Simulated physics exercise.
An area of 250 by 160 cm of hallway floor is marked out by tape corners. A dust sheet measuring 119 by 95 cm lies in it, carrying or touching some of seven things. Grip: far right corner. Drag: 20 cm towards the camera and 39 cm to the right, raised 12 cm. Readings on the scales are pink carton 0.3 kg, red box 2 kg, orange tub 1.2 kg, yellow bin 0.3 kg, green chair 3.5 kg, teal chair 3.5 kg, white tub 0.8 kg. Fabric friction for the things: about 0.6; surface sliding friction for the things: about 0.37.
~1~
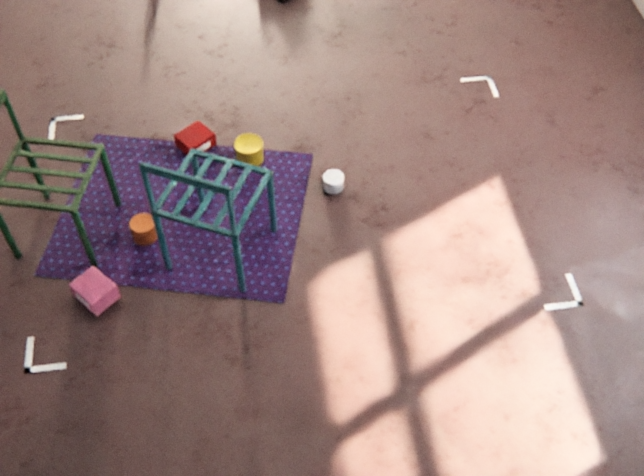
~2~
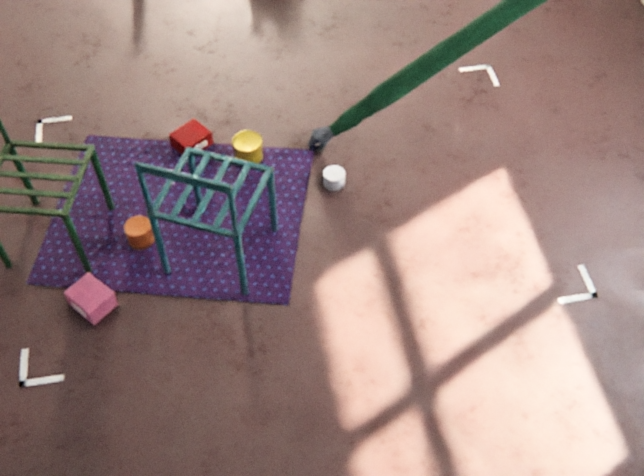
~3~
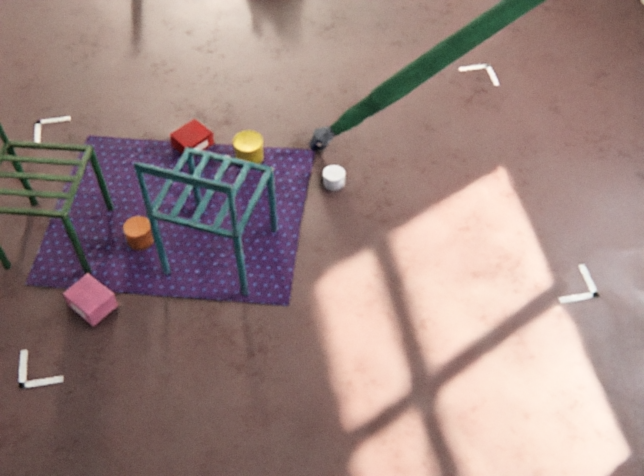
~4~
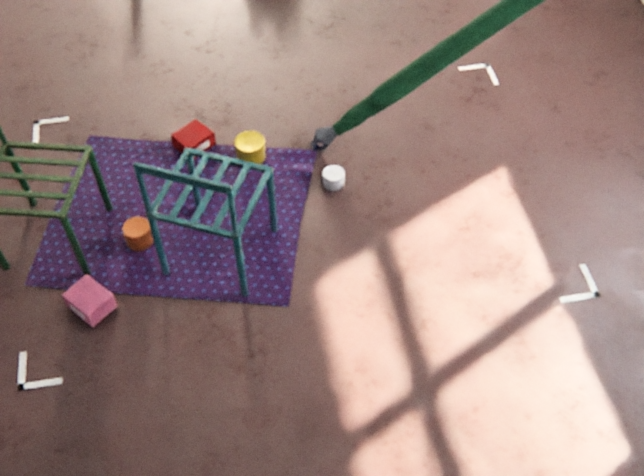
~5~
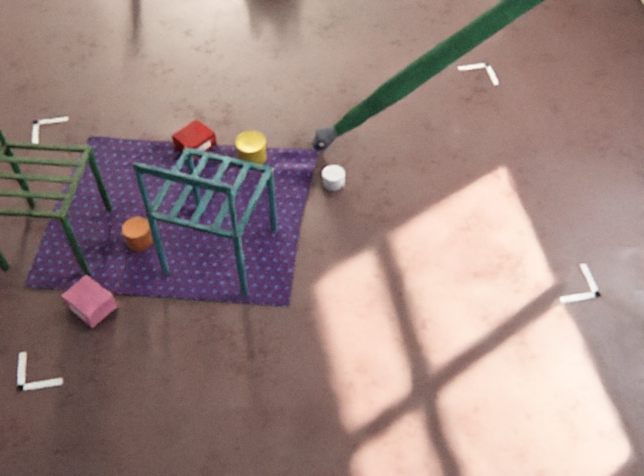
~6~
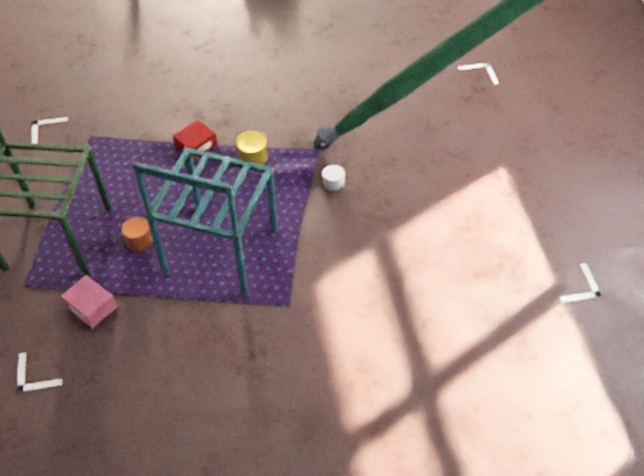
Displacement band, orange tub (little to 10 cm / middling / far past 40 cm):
Middling.
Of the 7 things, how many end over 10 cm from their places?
That gives 6.
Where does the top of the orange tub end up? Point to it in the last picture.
You'll find it ending up somewhere near (196, 208).
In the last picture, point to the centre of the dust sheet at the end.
The midpoint is close to pixel (240, 199).
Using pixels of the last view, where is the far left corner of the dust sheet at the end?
In the final picture you'd find it somewhere near (173, 132).
Next, middle of the dust sheet at (188, 210); orange tub 3 cm off its start, red box 18 cm off its start, yellow bin 16 cm off its start.
Then, middle of the dust sheet at (208, 204); orange tub 9 cm off its start, red box 31 cm off its start, yellow bin on its side, 28 cm off its start.
After that, middle of the dust sheet at (227, 201); orange tub 19 cm off its start at (174, 213), red box 44 cm off its start at (271, 142), yellow bin on its side, 40 cm off its start at (323, 139).
Later, middle of the dust sheet at (240, 200); orange tub 28 cm off its start, red box 47 cm off its start, yellow bin on its side, 47 cm off its start.
At the end, middle of the dust sheet at (240, 199); orange tub 29 cm off its start at (196, 208), yellow bin on its side, 53 cm off its start at (348, 135), red box 47 cm off its start at (277, 142), white tub 28 cm off its start at (390, 187).
